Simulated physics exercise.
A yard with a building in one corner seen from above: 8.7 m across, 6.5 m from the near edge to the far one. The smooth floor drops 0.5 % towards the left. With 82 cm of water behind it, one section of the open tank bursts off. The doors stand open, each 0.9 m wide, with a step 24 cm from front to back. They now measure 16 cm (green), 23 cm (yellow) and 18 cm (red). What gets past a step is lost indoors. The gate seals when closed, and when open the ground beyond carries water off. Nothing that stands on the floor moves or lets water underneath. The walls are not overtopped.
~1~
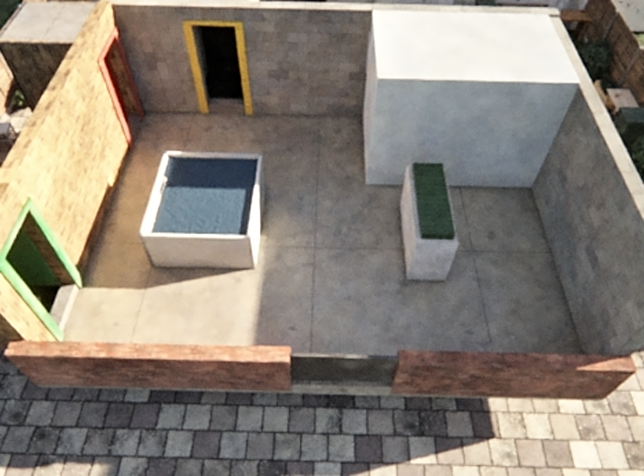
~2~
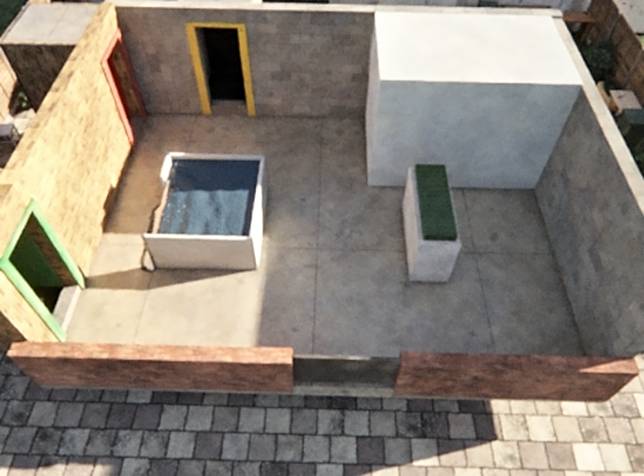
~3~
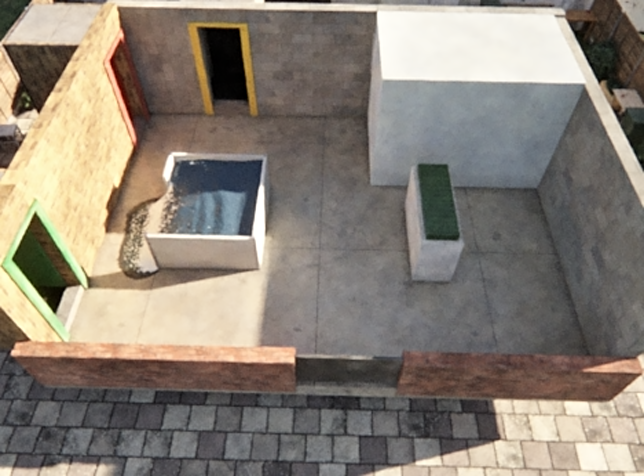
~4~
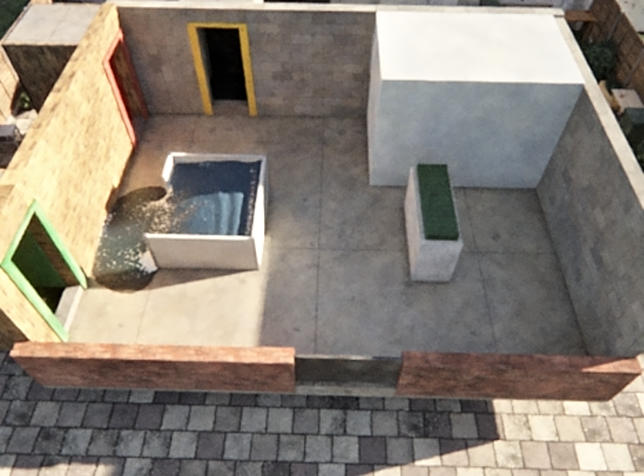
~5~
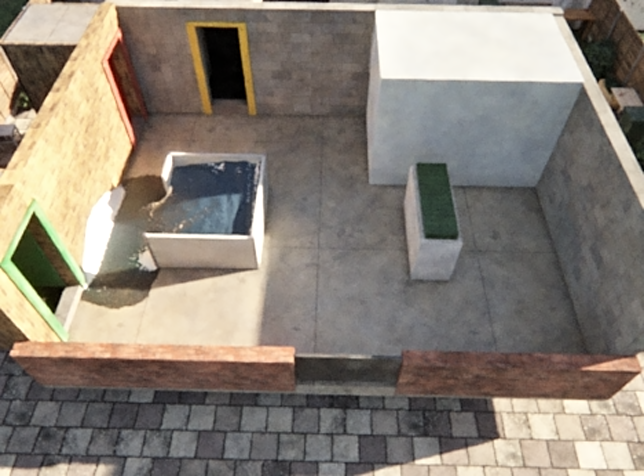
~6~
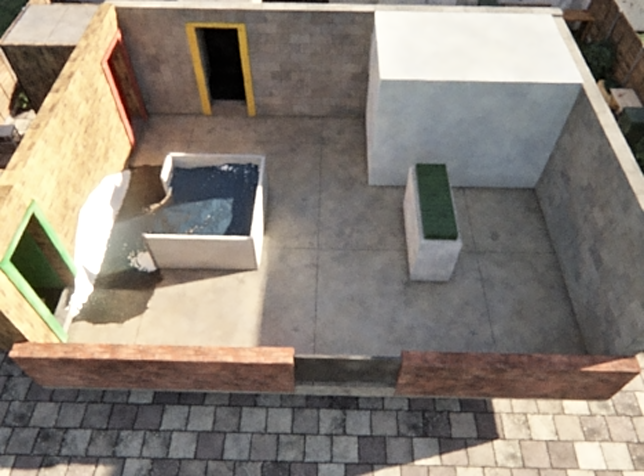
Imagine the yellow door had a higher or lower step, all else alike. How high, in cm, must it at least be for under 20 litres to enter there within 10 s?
Close to 12 cm is just enough.
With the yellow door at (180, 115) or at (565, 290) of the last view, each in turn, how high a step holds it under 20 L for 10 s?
About 24 and 7.0 cm.
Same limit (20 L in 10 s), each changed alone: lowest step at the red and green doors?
Roughly 12.5 cm at red and 22 cm at green.
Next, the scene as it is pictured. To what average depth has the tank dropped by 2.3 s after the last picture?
About 24 cm.
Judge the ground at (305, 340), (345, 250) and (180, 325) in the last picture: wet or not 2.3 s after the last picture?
In turn: Under water, still dry, wet.
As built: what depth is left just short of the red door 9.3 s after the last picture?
About 7.5 cm.
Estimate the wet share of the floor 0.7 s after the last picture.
Some 15 per cent of it.
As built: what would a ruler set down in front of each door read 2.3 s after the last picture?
In cm: Green 21, yellow 18, red 8.
Then, 0.7 s after the last picture water covers 15 % of the floor, deepest (59 cm) near (110, 243); it has not reached the yellow door.
Then, 2.3 s after the last picture water covers 45 % of the floor, deepest (35 cm) near (67, 336); 18 cm at the yellow door, 0 litres in over its 23 cm step.
Then, 9.3 s after the last picture water covers 100 % of the floor, deepest (12 cm) near (323, 372); 5 cm at the yellow door, 0 litres in over its 23 cm step.
At the yellow door as built, the water peaked near 19 cm, 1.9 s after the last picture.
With a step of 11 cm, 26 litres would have come in within the 10 s; with 13 cm, 15 litres. So under 20 litres takes about 12 cm.
